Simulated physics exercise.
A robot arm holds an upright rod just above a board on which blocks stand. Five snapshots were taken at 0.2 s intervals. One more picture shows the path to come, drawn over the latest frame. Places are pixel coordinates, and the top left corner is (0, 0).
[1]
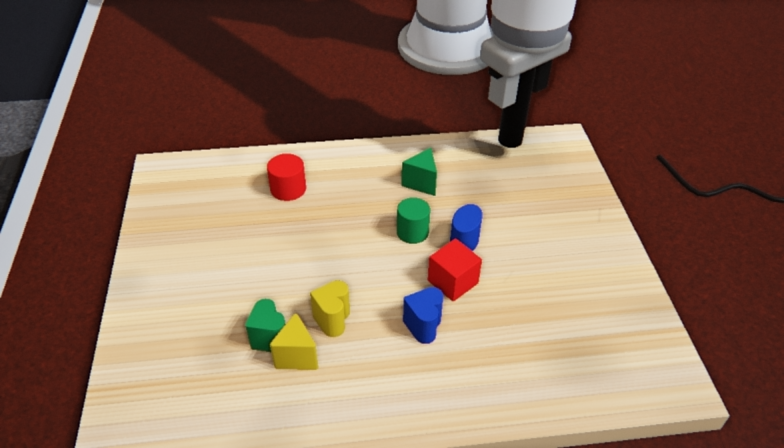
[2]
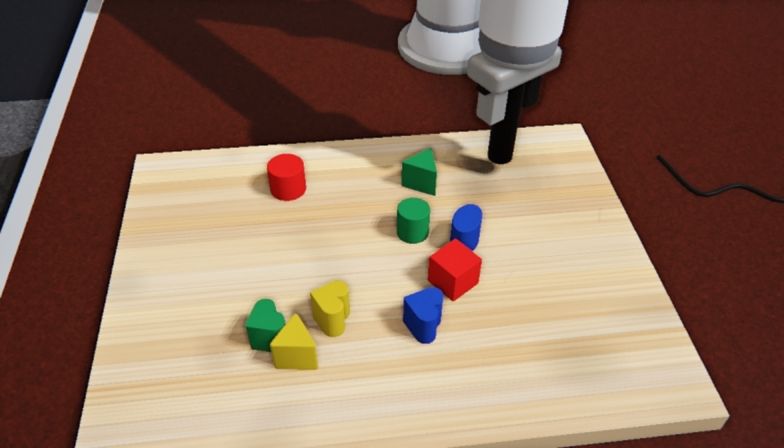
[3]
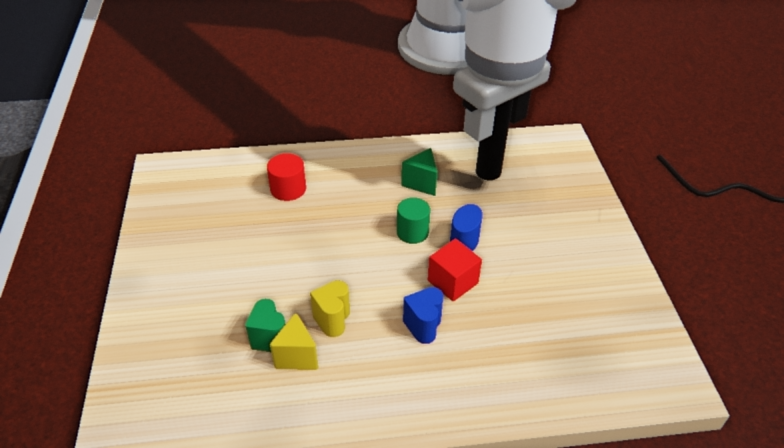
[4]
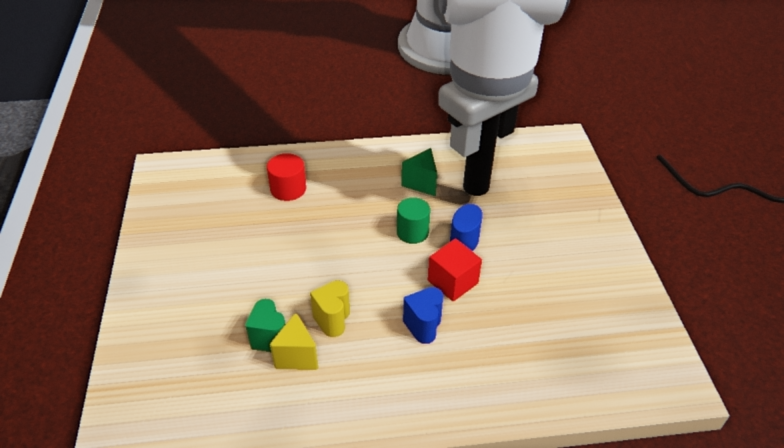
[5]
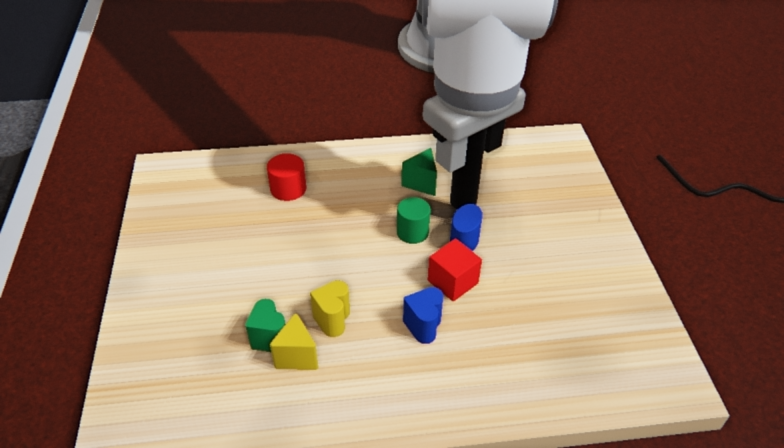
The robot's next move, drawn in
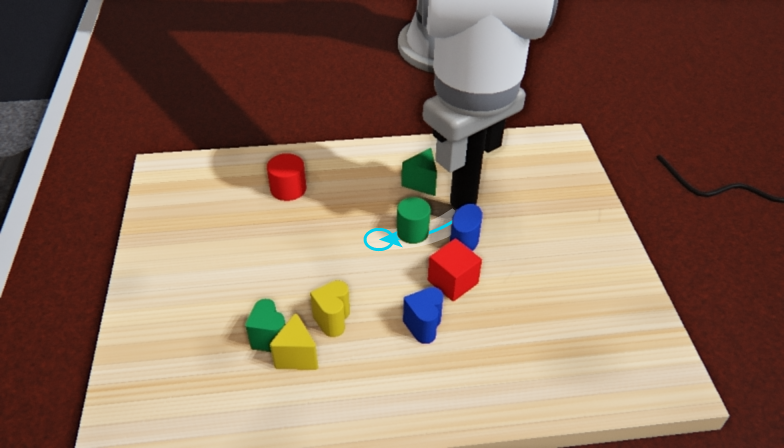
On a light wooden board scattered with red, green, blue and yellow blocks, a robot arm moved its upright black rod from the back edge toward the viewer and slightly left, and no blocks shifted.
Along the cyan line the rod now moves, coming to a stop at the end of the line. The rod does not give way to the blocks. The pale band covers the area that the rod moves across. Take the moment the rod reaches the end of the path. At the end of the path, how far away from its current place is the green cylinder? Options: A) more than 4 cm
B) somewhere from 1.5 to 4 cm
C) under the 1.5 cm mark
(A)
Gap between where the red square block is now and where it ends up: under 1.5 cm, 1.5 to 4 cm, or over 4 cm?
It goes under 1.5 cm.
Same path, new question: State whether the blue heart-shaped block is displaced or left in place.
That block remains where it is.
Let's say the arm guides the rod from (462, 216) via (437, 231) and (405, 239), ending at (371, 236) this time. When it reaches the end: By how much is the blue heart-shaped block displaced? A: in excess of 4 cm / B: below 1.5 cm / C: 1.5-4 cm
Correct choice: B.
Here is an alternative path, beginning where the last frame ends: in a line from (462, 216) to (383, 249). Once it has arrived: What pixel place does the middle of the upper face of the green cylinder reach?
So, by the moment the path ends, you'll find the top centre of the green cylinder at (351, 221).
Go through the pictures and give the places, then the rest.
In the first frame, tip of the rod at (510, 141), middles of tops, green cylinder at (414, 208), green three-sided block at (423, 160), blue heart-shaped block at (426, 302), red square block at (456, 257), blue oval at (468, 217).
In the second frame, rod at (500, 157), nothing pushed.
In the third frame, rod at (488, 172), nothing pushed.
In the fourth frame, rod at (476, 187), nothing pushed.
In the fifth frame, rod at (463, 202), green cylinder at (414, 208), green three-sided block at (423, 160), blue heart-shaped block at (426, 302), red square block at (456, 257), blue oval at (468, 217).
The line goes from (462, 216) through (439, 229) and (410, 237) to (379, 239).
The first path, step by step. One third of the way, rod at (440, 215); green cylinder at (410, 209); blue oval at (467, 219).
Two thirds of the way, rod at (410, 224); green cylinder at (379, 213); blue oval at (467, 219).
At the end, rod at (379, 226); green cylinder at (347, 214); green three-sided block unmoved; blue heart-shaped block unmoved; red square block unmoved; blue oval at (467, 219).
